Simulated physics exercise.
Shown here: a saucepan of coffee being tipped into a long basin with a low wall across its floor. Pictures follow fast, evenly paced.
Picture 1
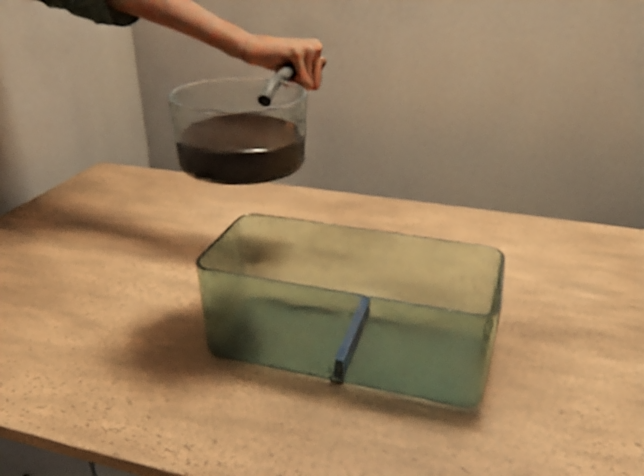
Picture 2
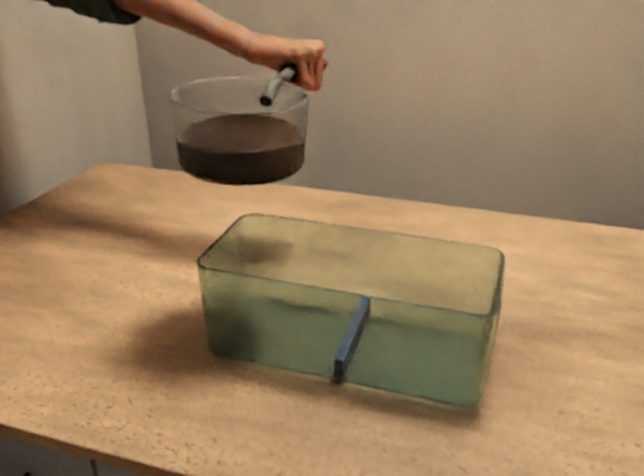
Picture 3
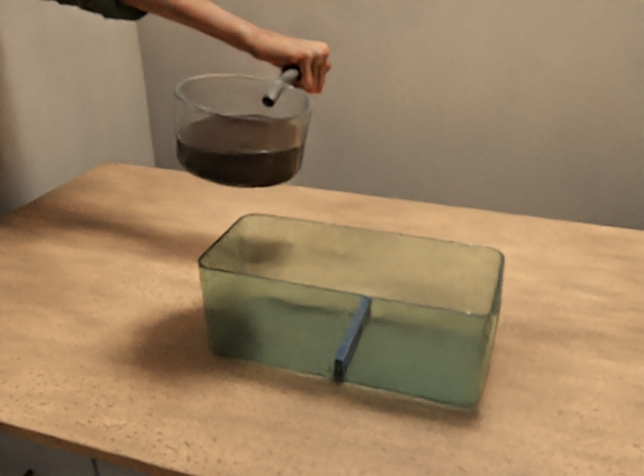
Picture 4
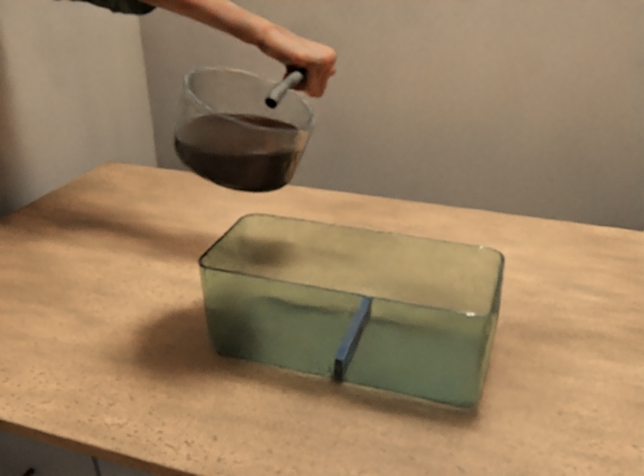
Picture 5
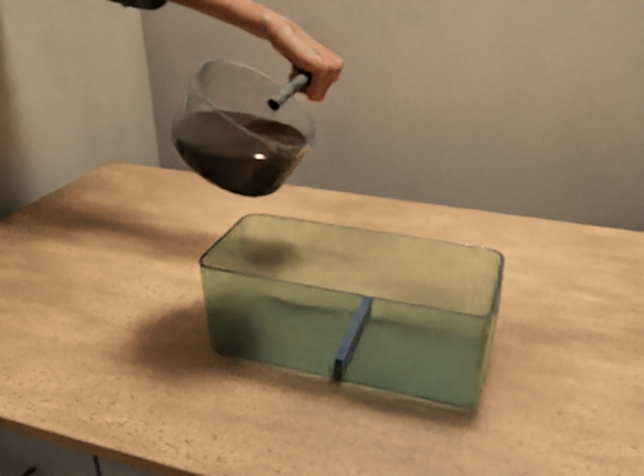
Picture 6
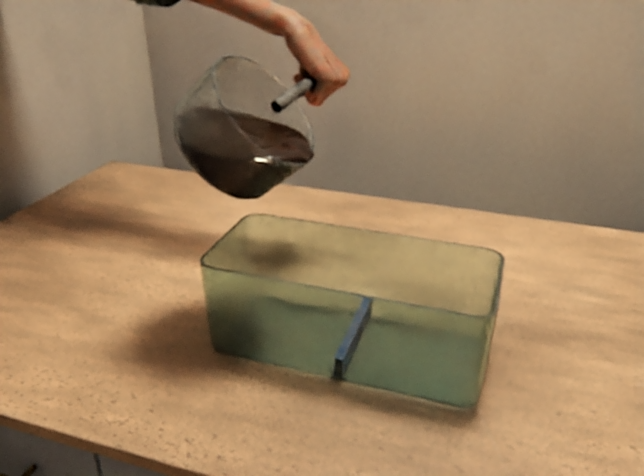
In this clip, a hand holds a clear saucepan of dark liquid above a long glass basin with a low blue wall inside, then tilts the pan steeply to the right until the liquid reaches its lower edge.
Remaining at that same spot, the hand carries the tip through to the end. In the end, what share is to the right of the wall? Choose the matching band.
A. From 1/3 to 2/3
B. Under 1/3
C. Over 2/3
Option B: Under 1/3.
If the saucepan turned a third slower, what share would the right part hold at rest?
25 per cent or thereabouts.
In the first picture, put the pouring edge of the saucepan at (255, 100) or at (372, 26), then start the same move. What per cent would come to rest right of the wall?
20 and 75 per cent.
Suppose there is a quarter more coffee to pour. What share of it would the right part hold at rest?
Around 30 percent, more or less.
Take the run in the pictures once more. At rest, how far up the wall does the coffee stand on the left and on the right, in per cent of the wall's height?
I'd put the left at about 60 and the right at about 10.
A moment on, the saucepan is tipped right over and 25 per cent is still to pour, 31 is left of the wall and 0 right of it.
Next, the saucepan is tipped right over and 8 per cent is still to pour, 74 is left of the wall and 9 right of it.
Then the saucepan is tipped right over and 1 per cent is still to pour, 75 is left of the wall and 15 right of it.
Later the saucepan is tipped right over and 0 per cent is still to pour, 77 is left of the wall and 17 right of it.
In the end 77 per cent lies left of the wall, 17 right of it and 6 outside.
